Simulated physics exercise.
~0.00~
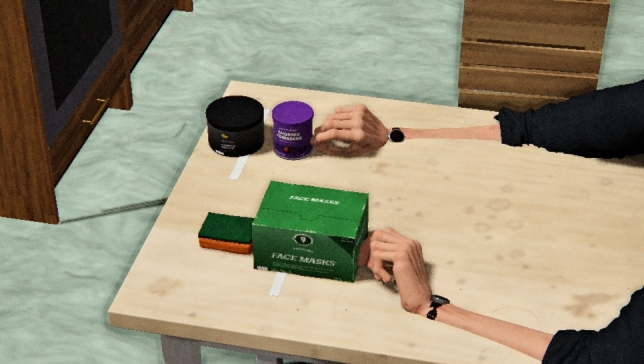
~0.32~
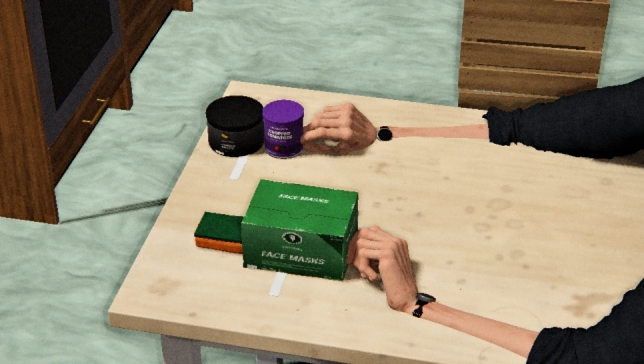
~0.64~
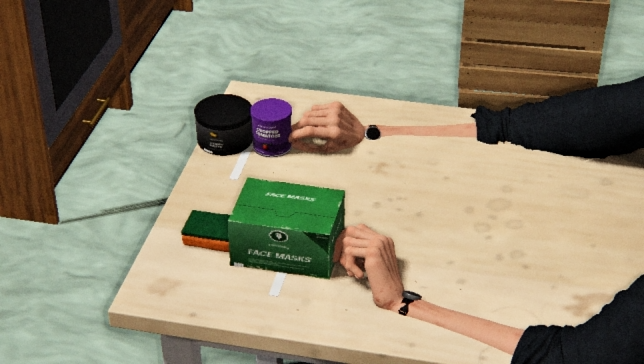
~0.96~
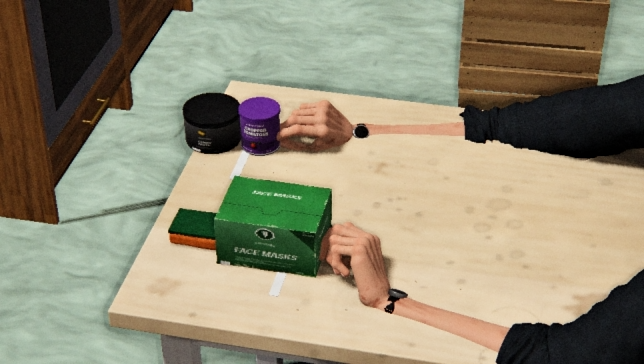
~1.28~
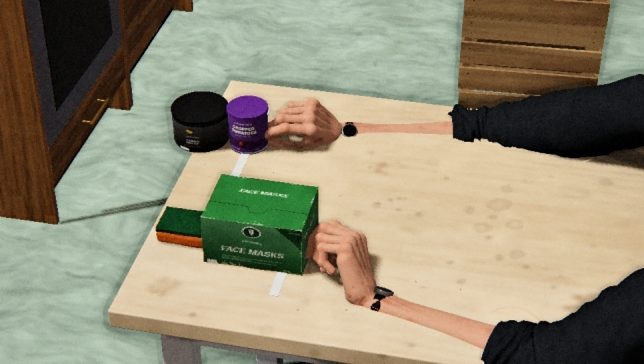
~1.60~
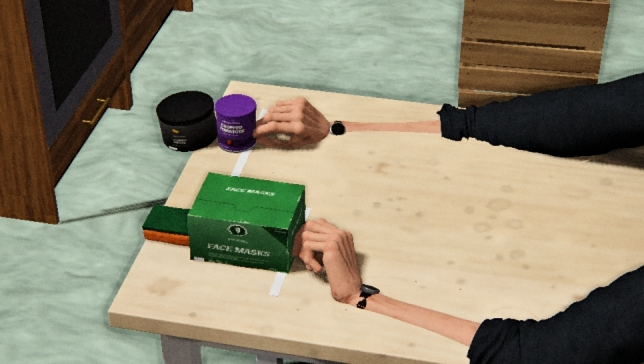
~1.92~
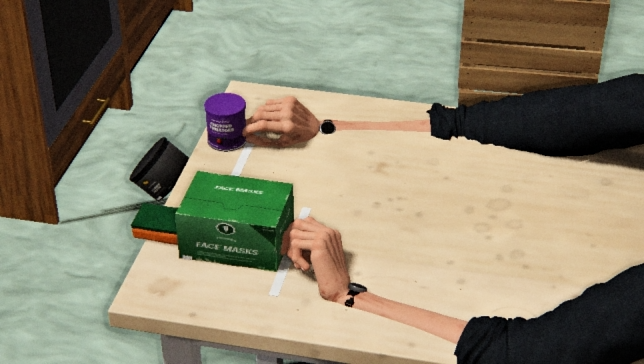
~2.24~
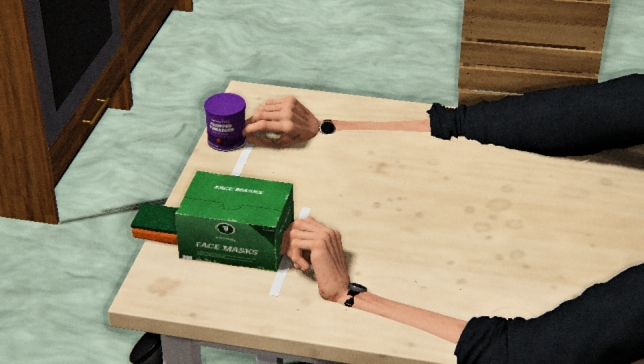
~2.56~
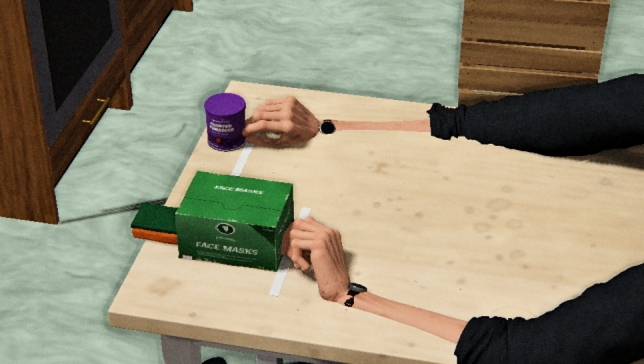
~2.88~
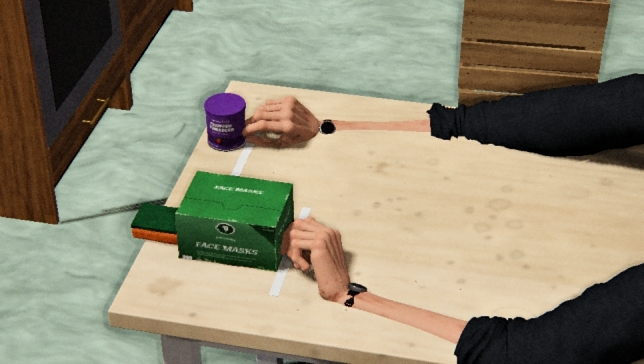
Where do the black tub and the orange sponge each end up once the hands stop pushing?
The black tub goes over the edge and falls to the floor. The orange sponge stays on the table, sticking out past the left edge beside the green box.
